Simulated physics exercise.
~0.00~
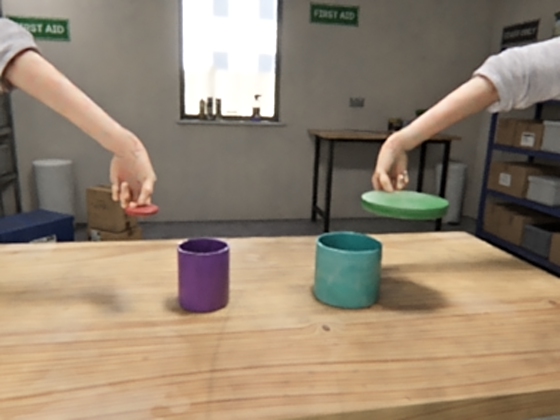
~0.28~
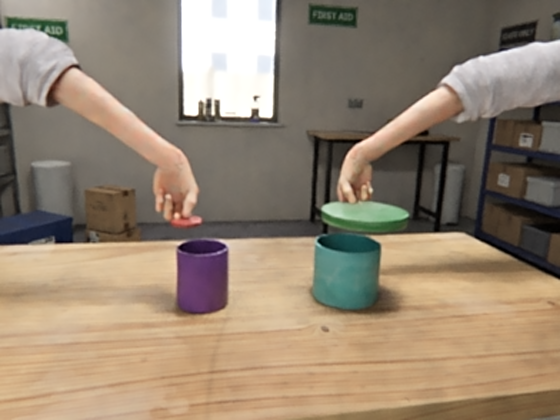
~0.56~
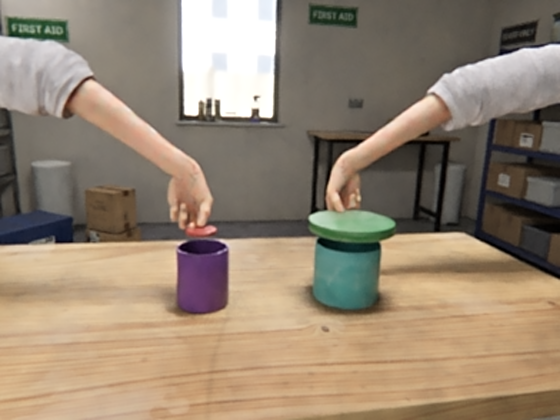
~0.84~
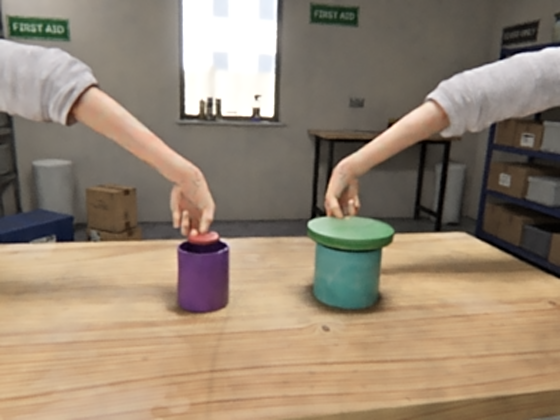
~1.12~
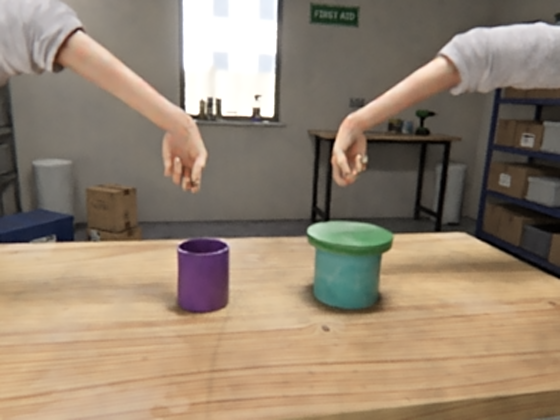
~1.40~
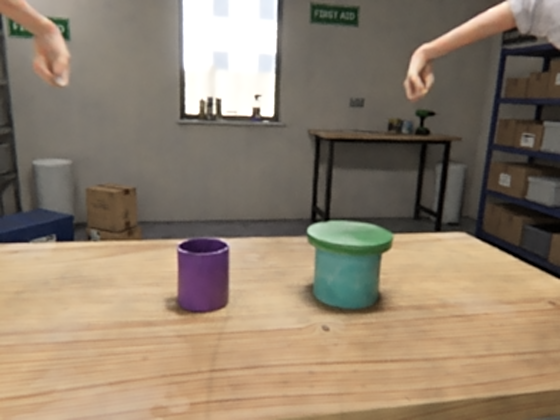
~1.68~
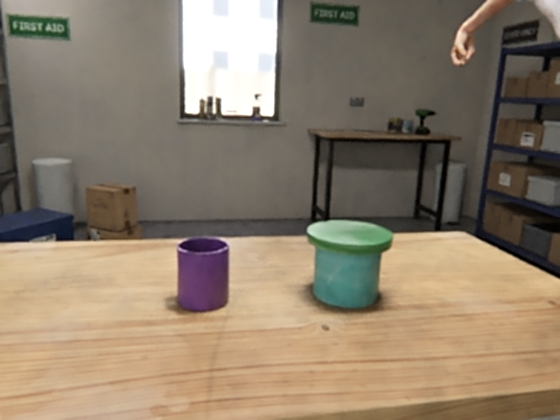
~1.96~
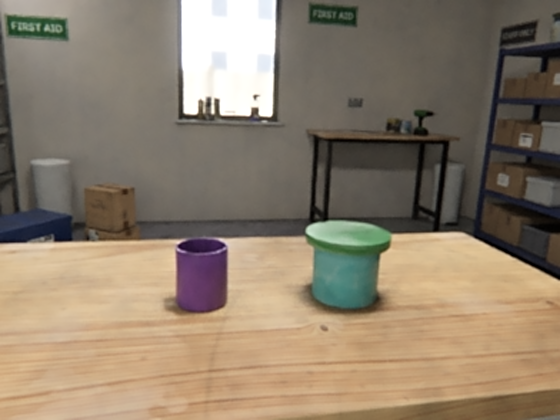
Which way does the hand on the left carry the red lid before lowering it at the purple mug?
It carries the red lid to the right, bringing it over the mouth of the purple mug.
